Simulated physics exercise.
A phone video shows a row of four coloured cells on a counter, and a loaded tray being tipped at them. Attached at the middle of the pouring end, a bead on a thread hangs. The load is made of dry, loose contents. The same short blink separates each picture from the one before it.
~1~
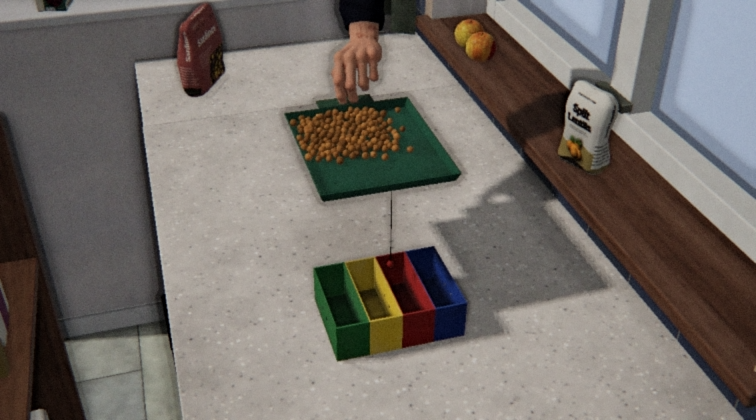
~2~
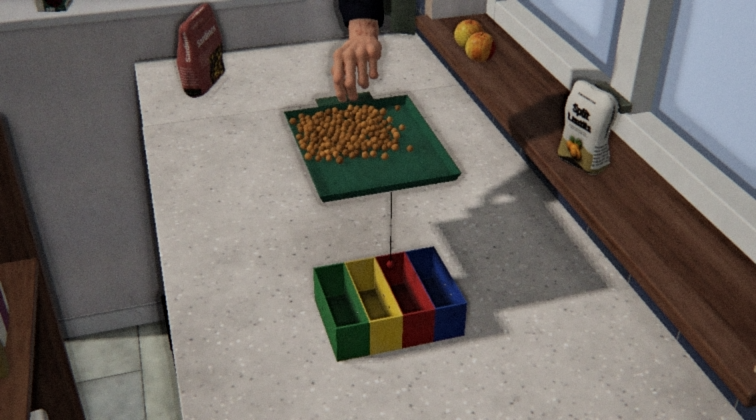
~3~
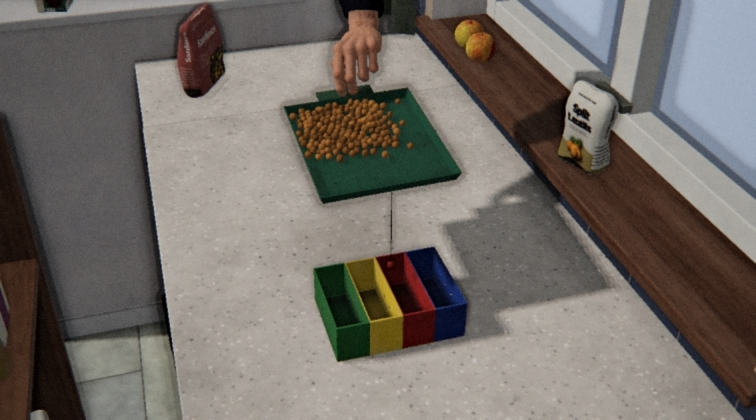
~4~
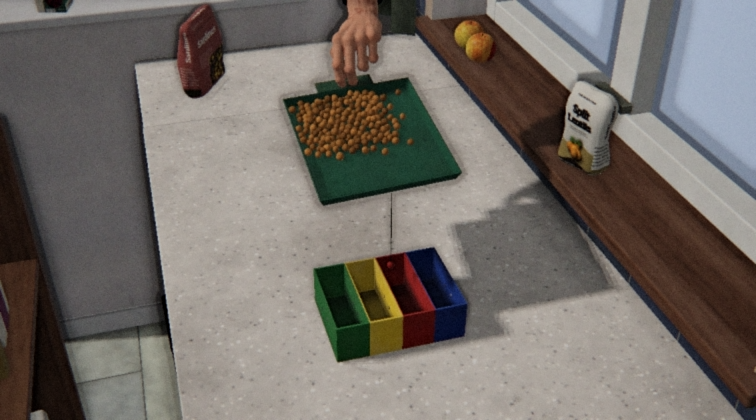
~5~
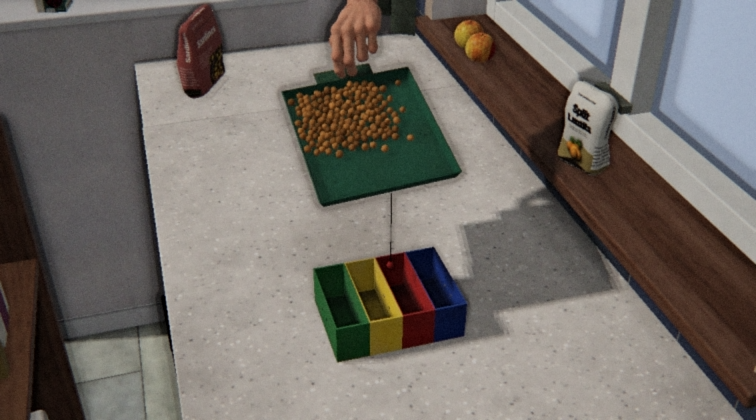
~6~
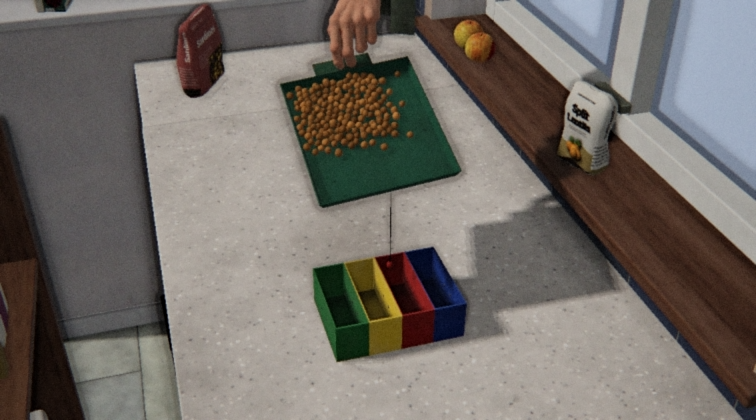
A green tray of roasted chickpeas, with a hand at its far edge, rose at the back and tilted slightly toward its front left corner, while the green, yellow, red and blue cells stayed still.
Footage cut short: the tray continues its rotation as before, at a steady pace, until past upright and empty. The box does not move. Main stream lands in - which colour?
Green cell.
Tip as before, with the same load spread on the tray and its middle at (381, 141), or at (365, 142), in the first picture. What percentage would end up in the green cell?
About 40 % and 40 %.
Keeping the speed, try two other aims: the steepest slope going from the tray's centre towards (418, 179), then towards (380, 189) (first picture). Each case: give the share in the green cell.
First heading 0 %, second heading 30 %.
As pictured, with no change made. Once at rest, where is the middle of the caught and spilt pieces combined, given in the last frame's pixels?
Last view, centre at rest - approx. (346, 332).
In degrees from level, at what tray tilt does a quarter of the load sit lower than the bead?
Roughly 65 degrees of tilt.
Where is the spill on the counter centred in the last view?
Its middle is at roughly (302, 360).
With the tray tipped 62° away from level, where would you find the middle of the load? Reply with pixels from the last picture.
At about (349, 199).
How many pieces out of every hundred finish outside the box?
It works out to close to 30 per cent.
Soon after the last picture, tray tipped steeply; about two thirds on the tray; a stray few in the green cell; a stray few in the yellow cell; a stray few in the red cell; about a quarter falling or outside the box.
A little later, tray tipped right over; a small part on the tray; about a quarter in the green cell; about a quarter in the yellow cell; a small part in the red cell; a stray few in the blue cell; about a third falling or outside the box.
Later still, tray tipped past a quarter turn; about a third in the green cell; about a quarter in the yellow cell; a small part in the red cell; a stray few in the blue cell; about a third falling or outside the box.
At rest, tray tipped past a quarter turn; about a third in the green cell; about a quarter in the yellow cell; a small part in the red cell; a stray few in the blue cell; about a third outside the box.
